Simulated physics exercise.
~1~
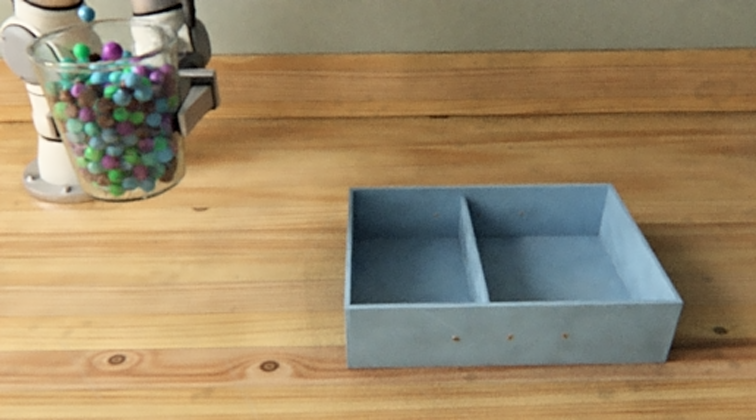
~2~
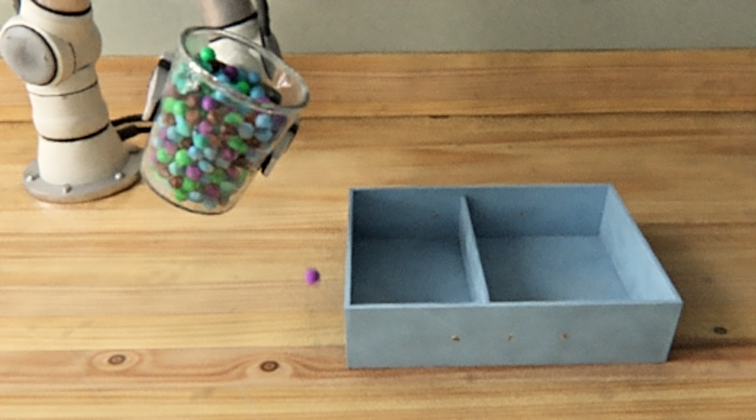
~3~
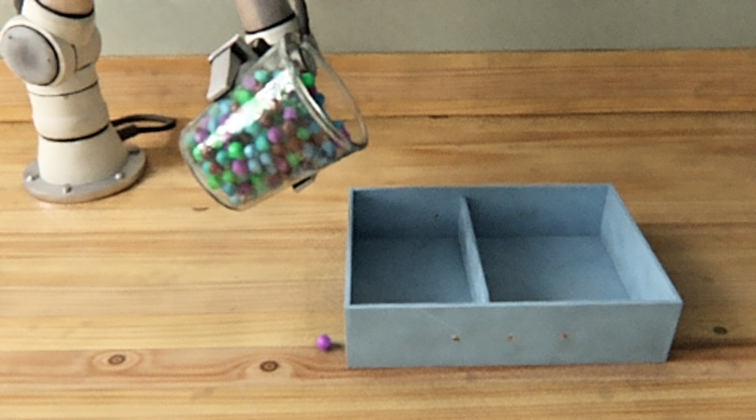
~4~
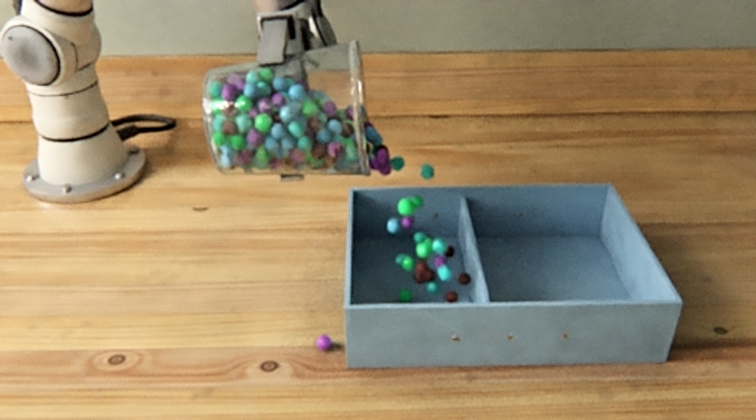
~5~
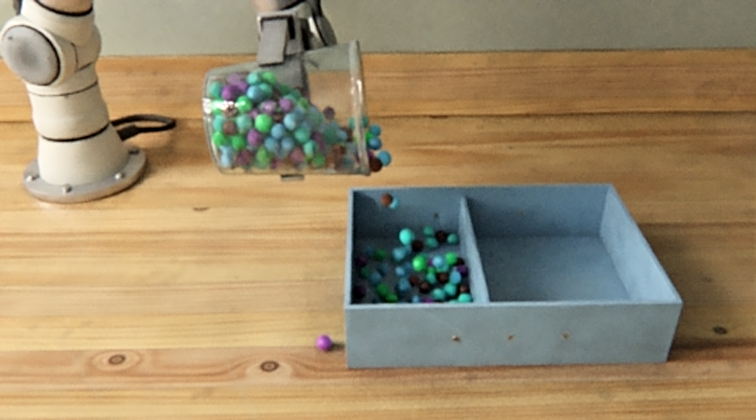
The clip shows a robot arm moving a clear beaker of colourful round sweets rightward and tipping it onto its side, spilling one purple sweet on the wooden table before others pour into the left part of a divided blue box, with many still in the beaker.
